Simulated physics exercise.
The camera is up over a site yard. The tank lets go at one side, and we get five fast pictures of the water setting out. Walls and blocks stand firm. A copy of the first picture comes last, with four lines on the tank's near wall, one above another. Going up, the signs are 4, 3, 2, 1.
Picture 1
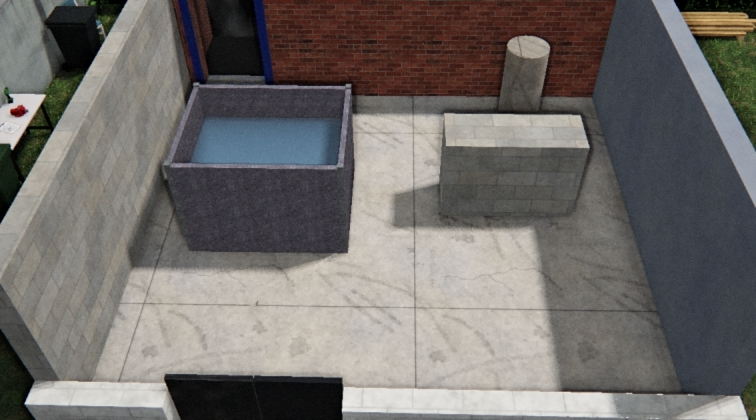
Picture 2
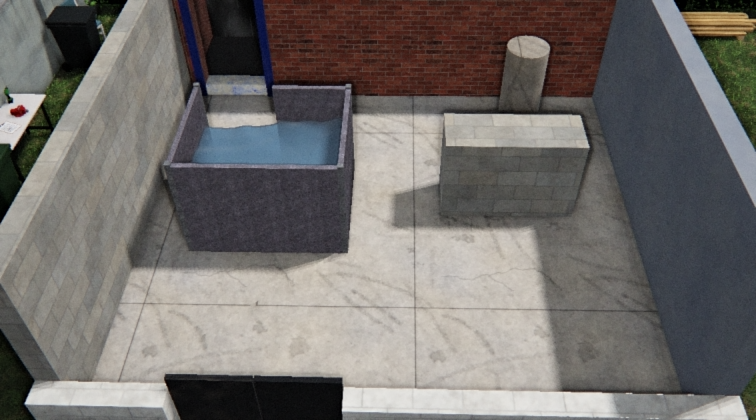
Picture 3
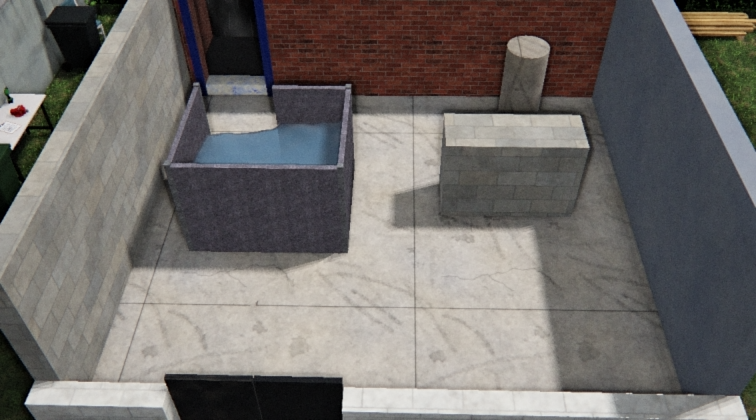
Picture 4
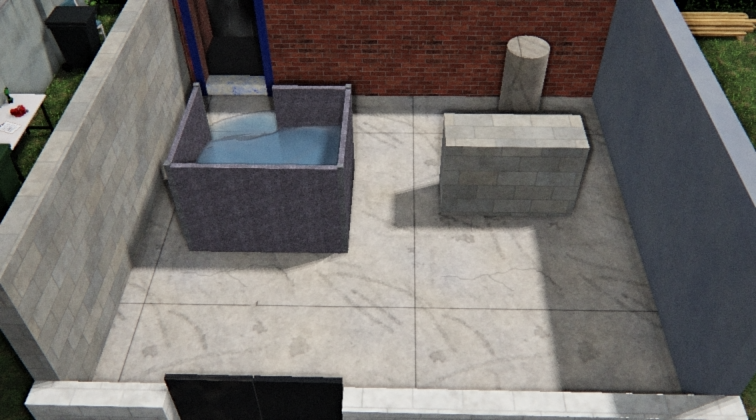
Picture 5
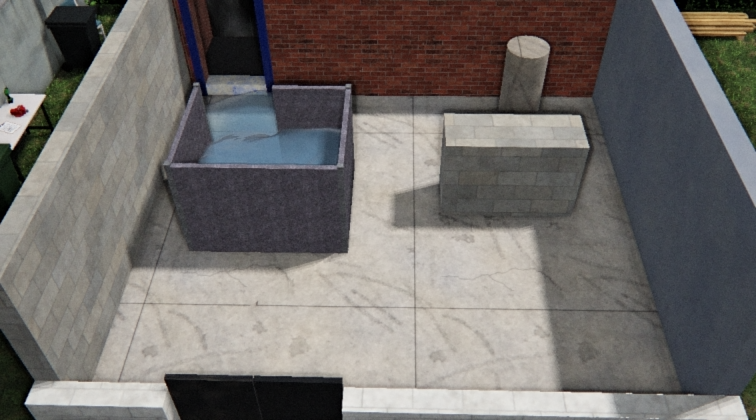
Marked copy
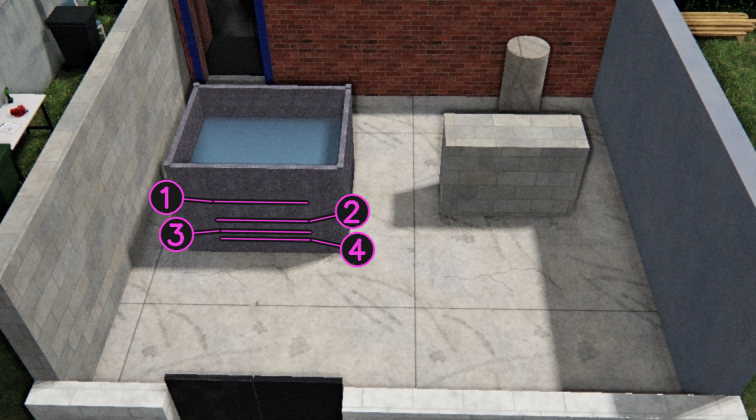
Water in an open dark purple-grey tank shifts at the left of a walled, pale concrete yard, seen from above. Behind the tank is a blue-framed doorway in a red brick wall, with a pale block and a round column at right and a shut black gate in front. A gap opens in the tank's back wall, the water dips and ripples, and bluish water spreads through the gap, while the camera stays still.
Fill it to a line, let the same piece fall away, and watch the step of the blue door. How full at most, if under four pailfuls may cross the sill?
Take 3.
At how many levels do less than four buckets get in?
Two.
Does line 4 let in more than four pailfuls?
No.
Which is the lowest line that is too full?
Line 2.
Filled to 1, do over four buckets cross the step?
Yes, it does.
In magenta, 1 at (259, 202); 2 at (263, 220); 3 at (265, 231); 4 at (266, 239); from the bottom up 4, 3, 2, 1.
For line 1, dozens of bucketfuls pour in.
For line 2, about 9 bucketfuls get in.
For line 3, a bucket or two gets in.
For line 4, nothing gets over.
